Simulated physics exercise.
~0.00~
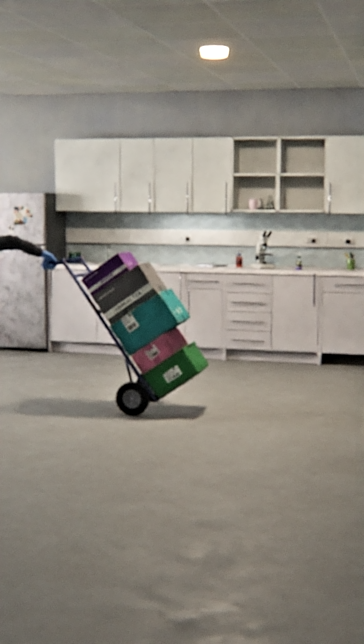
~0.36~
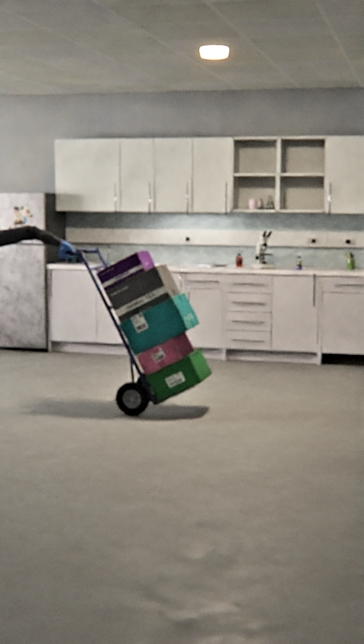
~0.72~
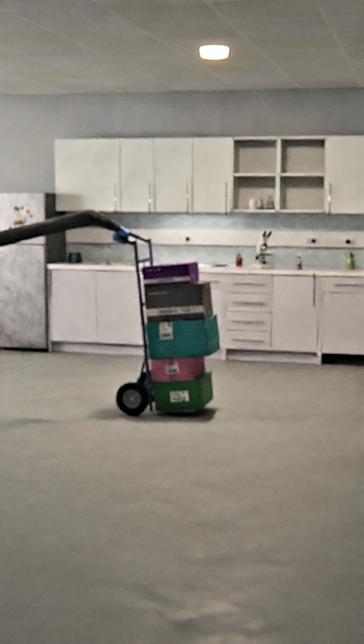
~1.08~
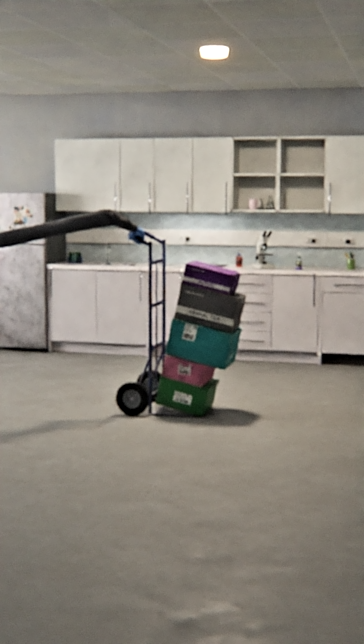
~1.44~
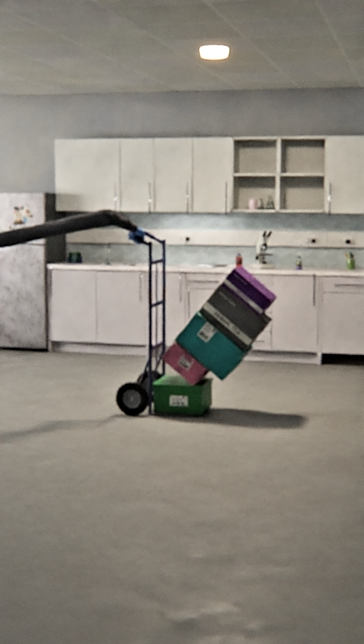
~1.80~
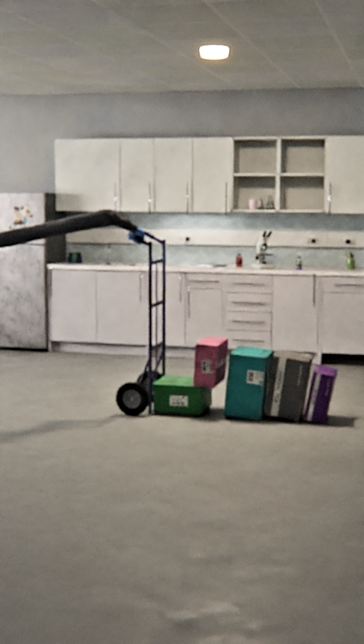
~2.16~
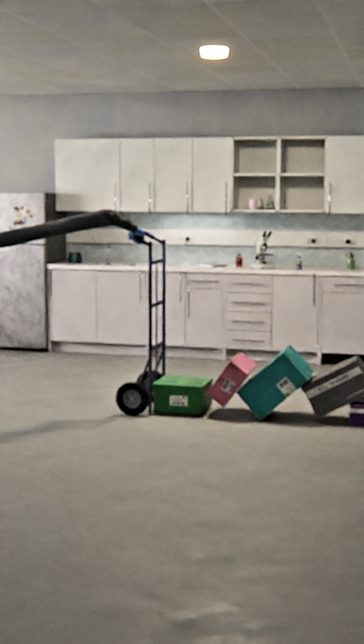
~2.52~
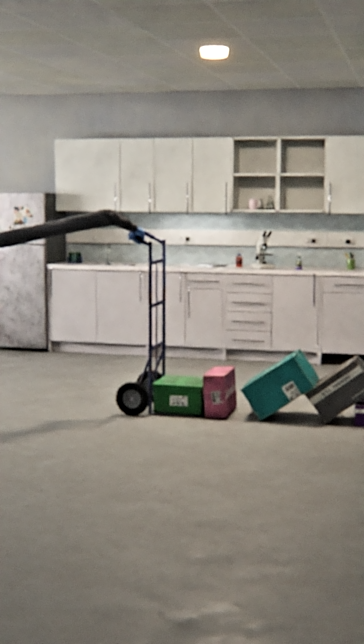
A sack truck stacked with five boxes was swung upright by a gloved arm, and the pile leaned away and toppled to the right. The green tote stayed beside the truck, while the pink, turquoise, grey and purple boxes ended up on the floor.
